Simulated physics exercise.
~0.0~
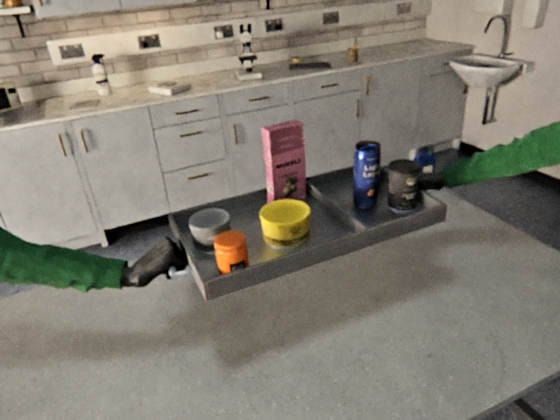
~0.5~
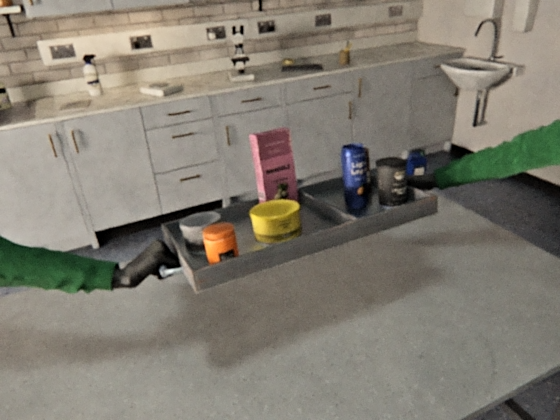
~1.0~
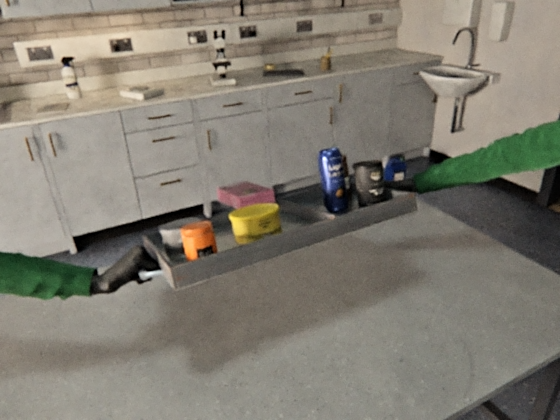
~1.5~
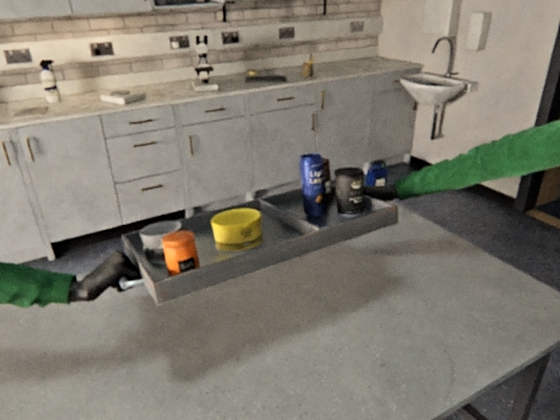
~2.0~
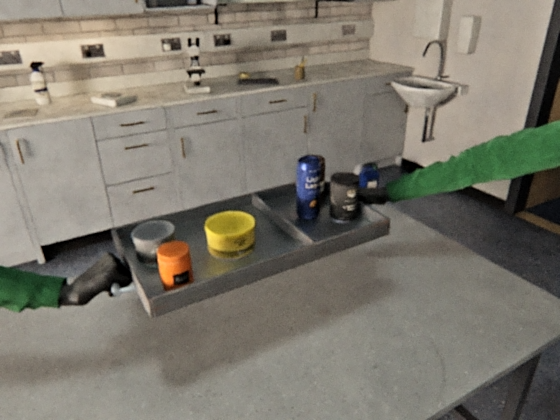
A tray of tubs, jars, a can and a pink packet, held by two gloved hands above a grey table, tips with its far edge down; the packet leans, topples and goes over the far side, then the tray levels with the other items still aboard.
